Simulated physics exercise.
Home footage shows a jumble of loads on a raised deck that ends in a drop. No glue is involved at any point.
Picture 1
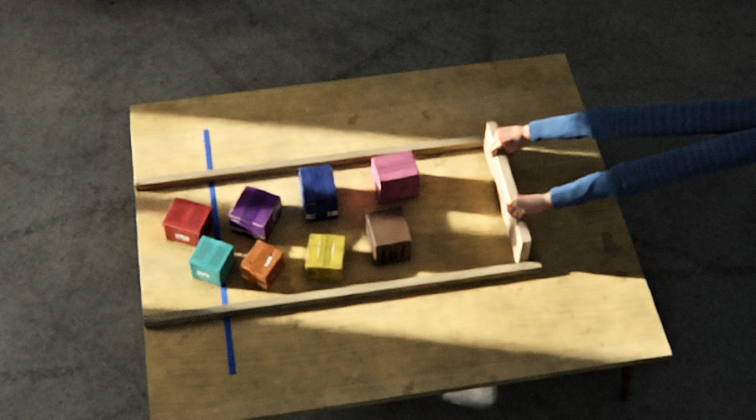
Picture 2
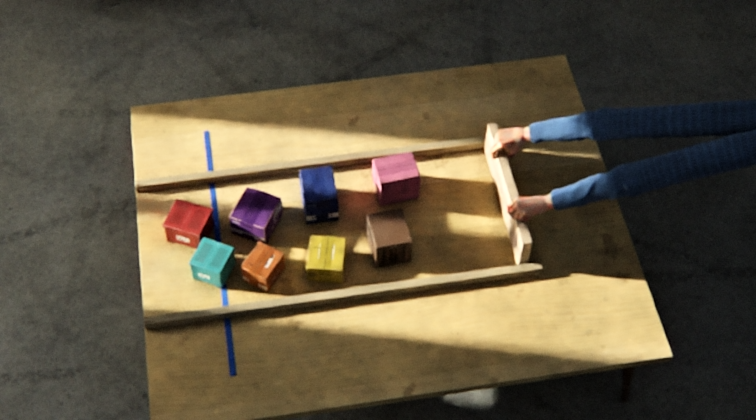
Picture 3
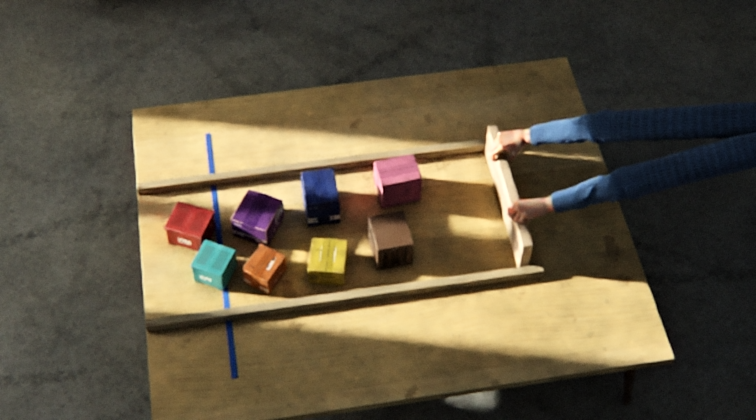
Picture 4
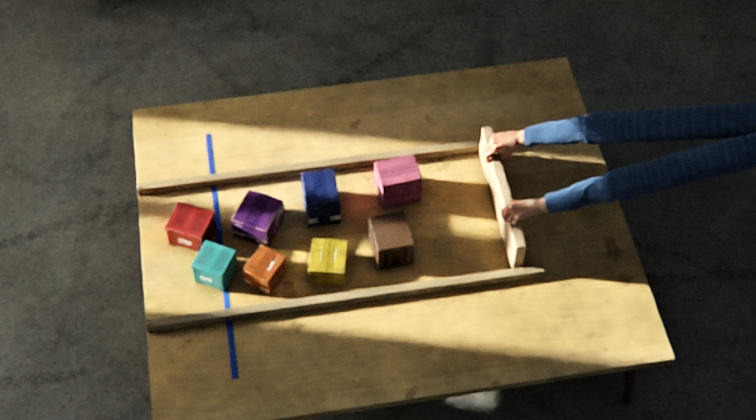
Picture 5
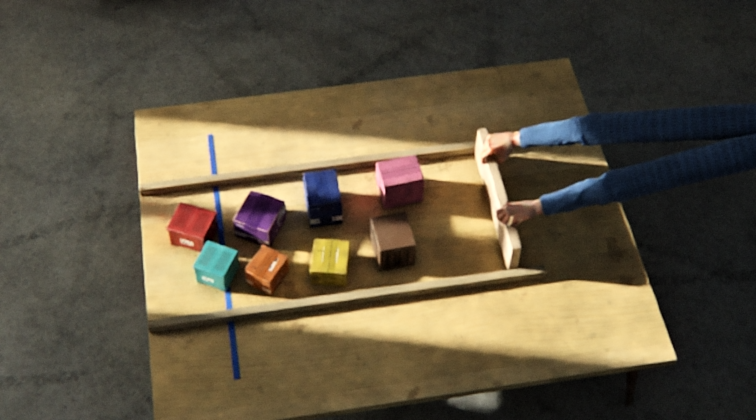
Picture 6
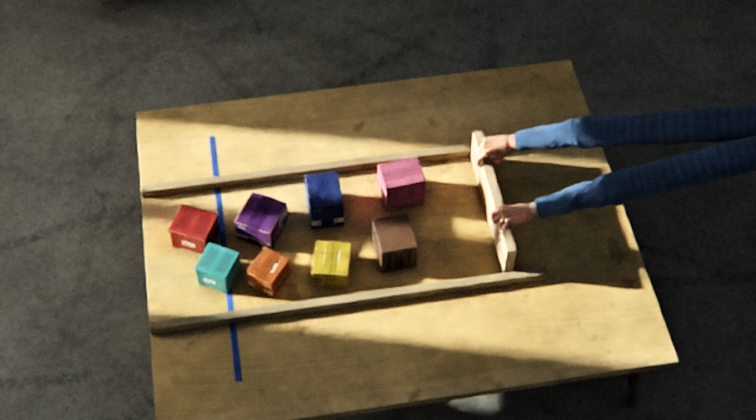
On a wooden tabletop in patchy sunlight, eight colourful blocks sit between two wooden rails, near a strip of blue tape. At the right, two hands in blue sleeves grip an upright plank, hold it almost still, then slide it slightly left, while the blocks keep their arrangement, untouched.
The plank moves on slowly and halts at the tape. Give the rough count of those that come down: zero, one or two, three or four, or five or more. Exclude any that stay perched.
Looks to me like the count going over is a three or a four.
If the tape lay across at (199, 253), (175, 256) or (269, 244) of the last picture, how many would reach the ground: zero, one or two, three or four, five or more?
5 or more; five or more; 1 or 2.
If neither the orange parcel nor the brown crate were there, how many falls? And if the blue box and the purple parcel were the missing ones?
2 in the first try, 2 in the second.
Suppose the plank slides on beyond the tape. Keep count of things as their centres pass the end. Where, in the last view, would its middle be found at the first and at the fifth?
At (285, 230) for the first, at (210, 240) for the fifth.
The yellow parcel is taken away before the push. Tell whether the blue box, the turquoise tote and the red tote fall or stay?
In that case the blue box stays where it is, the turquoise tote winds up down, and the red tote winds up down.
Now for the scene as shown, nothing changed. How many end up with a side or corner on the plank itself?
Well, it touches 2.
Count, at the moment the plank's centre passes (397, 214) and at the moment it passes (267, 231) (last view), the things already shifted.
First 2, after that 8.
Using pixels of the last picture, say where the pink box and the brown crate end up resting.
Near (198, 209) and (207, 268).
Soon after, none off yet; red tote at rest near (195, 230); turquoise tote at rest near (219, 268); orange parcel at rest near (269, 272).
After that, none off yet; red tote at rest near (195, 230); turquoise tote at rest near (219, 268); orange parcel displaced a little near (254, 275).
And then, none off yet; red tote displaced about its own width near (136, 244); turquoise tote displaced well along near (157, 273); orange parcel displaced well along near (190, 290).
In the end, the number that fall off is three or four; gone, purple parcel, orange parcel, turquoise tote and red tote.
